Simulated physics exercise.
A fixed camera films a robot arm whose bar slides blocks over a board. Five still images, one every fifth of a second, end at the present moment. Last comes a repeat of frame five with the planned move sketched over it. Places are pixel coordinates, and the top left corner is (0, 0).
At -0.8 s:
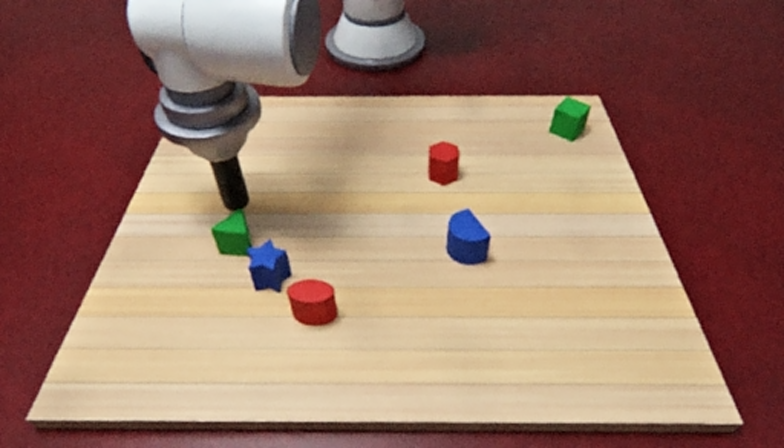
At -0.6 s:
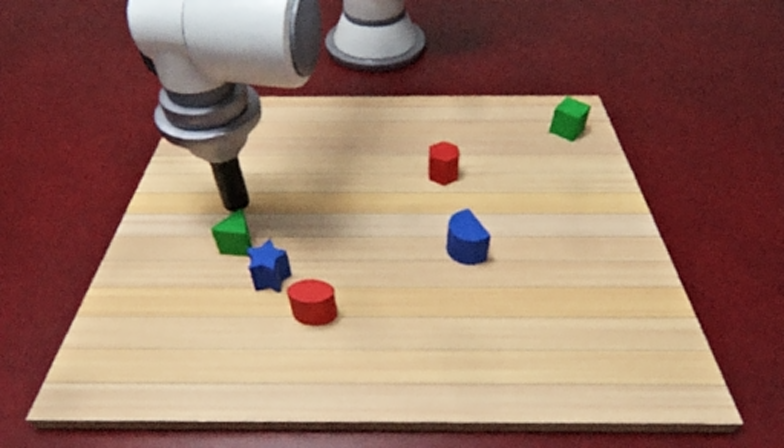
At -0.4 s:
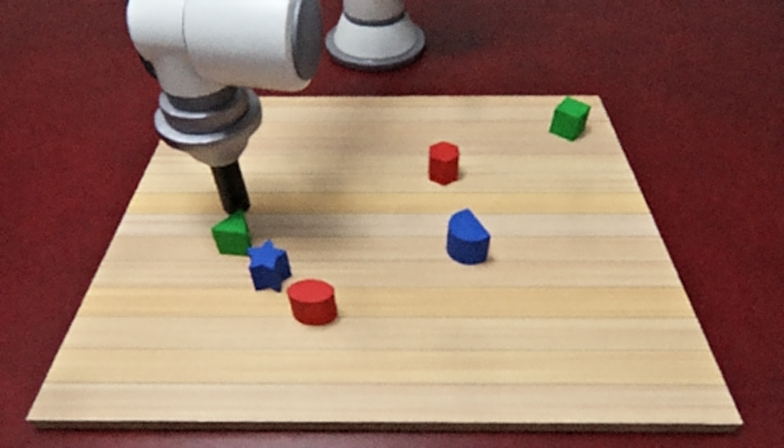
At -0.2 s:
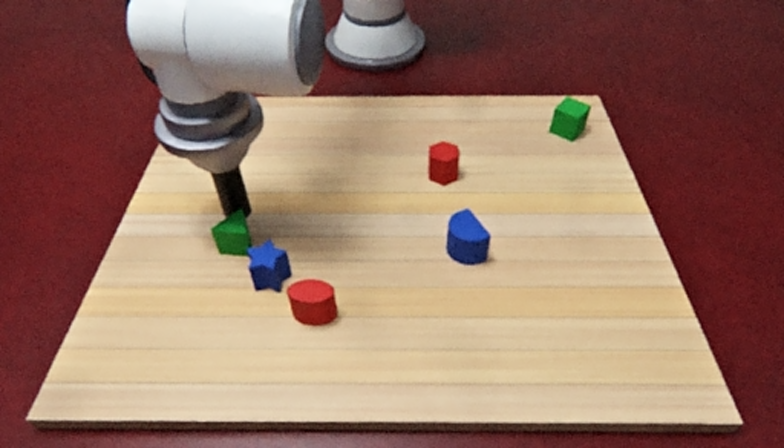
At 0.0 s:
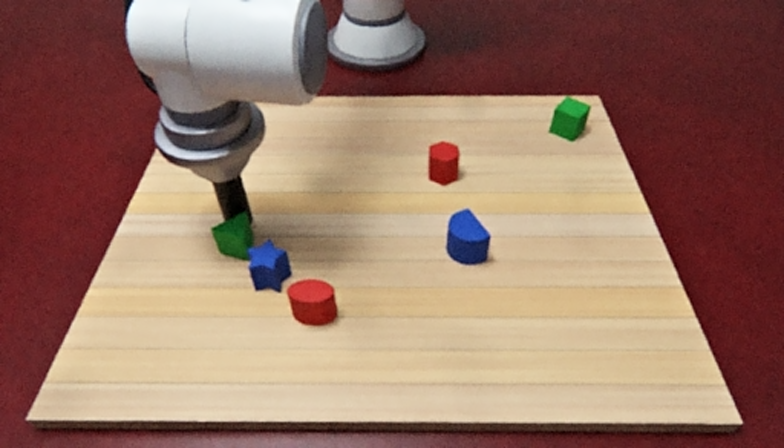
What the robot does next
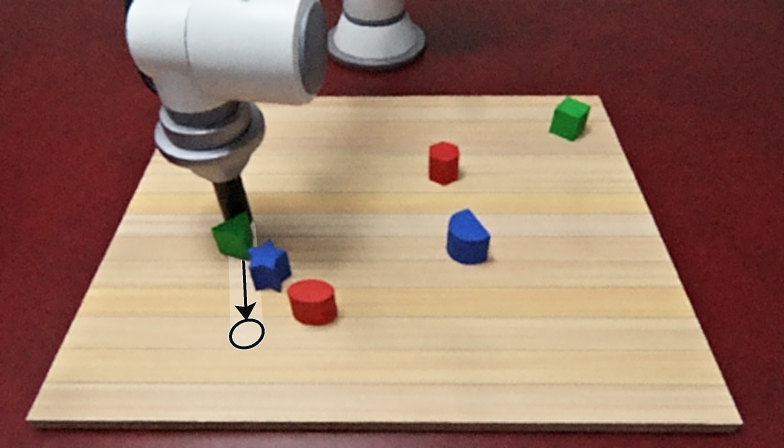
The robot arm moves its black bar slightly down to the green block, which barely shifts.
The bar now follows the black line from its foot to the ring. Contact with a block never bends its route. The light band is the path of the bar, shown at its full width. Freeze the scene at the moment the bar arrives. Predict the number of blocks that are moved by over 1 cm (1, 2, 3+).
Two blocks shift.
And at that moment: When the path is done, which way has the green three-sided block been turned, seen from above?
From above, it looks like the green three-sided block goes clockwise.
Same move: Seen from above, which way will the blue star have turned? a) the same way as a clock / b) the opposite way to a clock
The correct letter is b.
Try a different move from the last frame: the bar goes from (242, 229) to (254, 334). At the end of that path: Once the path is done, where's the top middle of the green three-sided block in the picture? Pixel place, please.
Roughly at (213, 314).
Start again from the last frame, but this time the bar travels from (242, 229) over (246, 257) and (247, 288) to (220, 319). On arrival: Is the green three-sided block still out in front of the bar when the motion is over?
I believe so.
The line goes from (242, 229) directly to (247, 334).
On the path given first. One third of the way, bar (241, 253); green three-sided block (228, 257), turned 35° clockwise.
Two thirds of the way, bar (243, 287); green three-sided block (225, 293), turned 55° clockwise; blue star (270, 266), turned 65° anticlockwise.
At the end, bar (244, 327); green three-sided block (214, 332), turned 85° clockwise; blue star (271, 267), turned 75° anticlockwise; red oval unmoved.
